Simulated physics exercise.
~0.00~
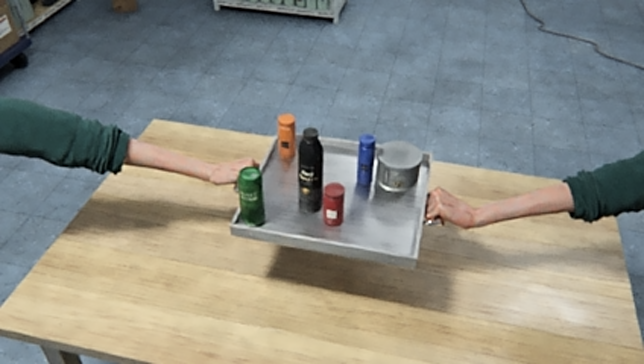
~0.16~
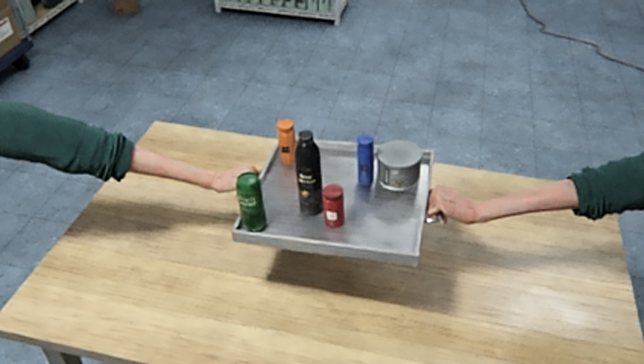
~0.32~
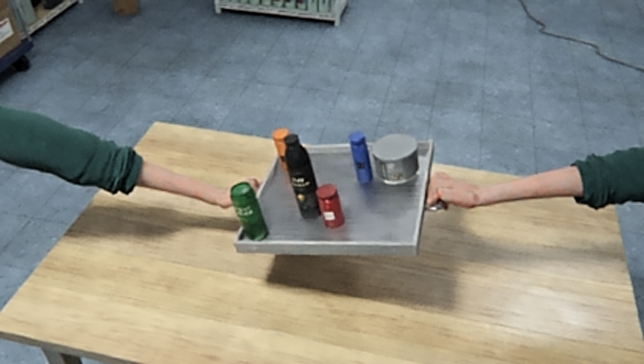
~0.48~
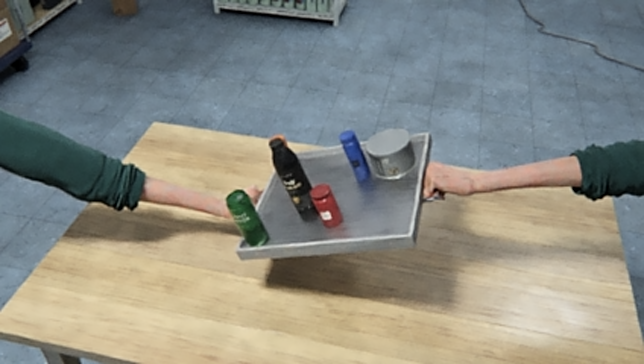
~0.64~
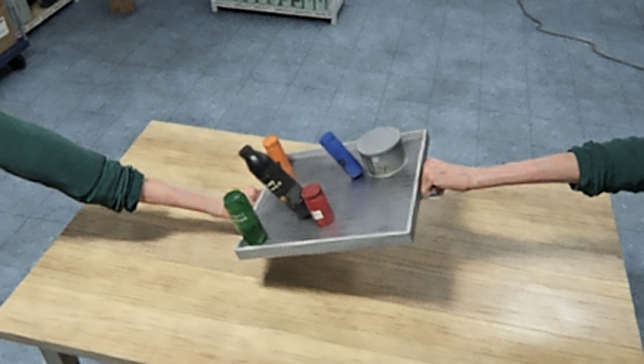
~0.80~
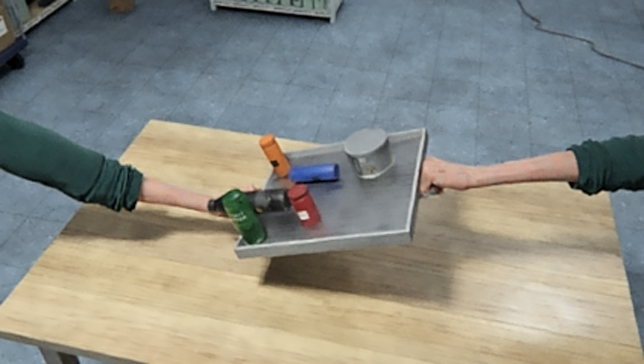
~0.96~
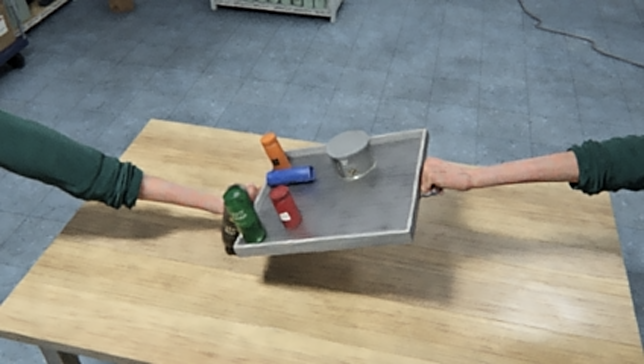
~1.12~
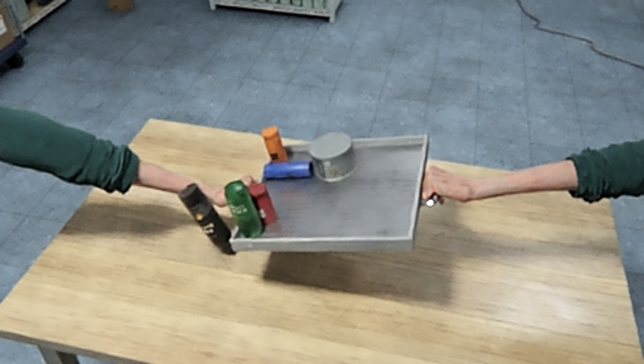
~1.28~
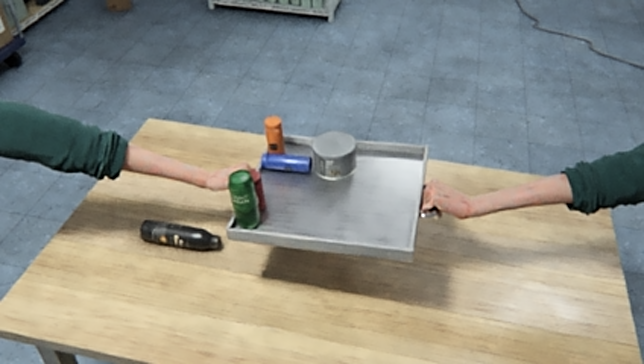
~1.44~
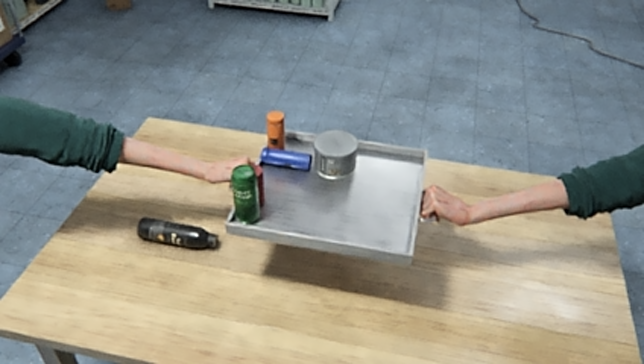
The footage shows two hands tilting a metal tray down to the left above a wooden table, so a black bottle topples and drops onto the table, a blue shaker falls over, and a red shaker and grey tub slide left before the tray is levelled, green can and orange shaker upright.
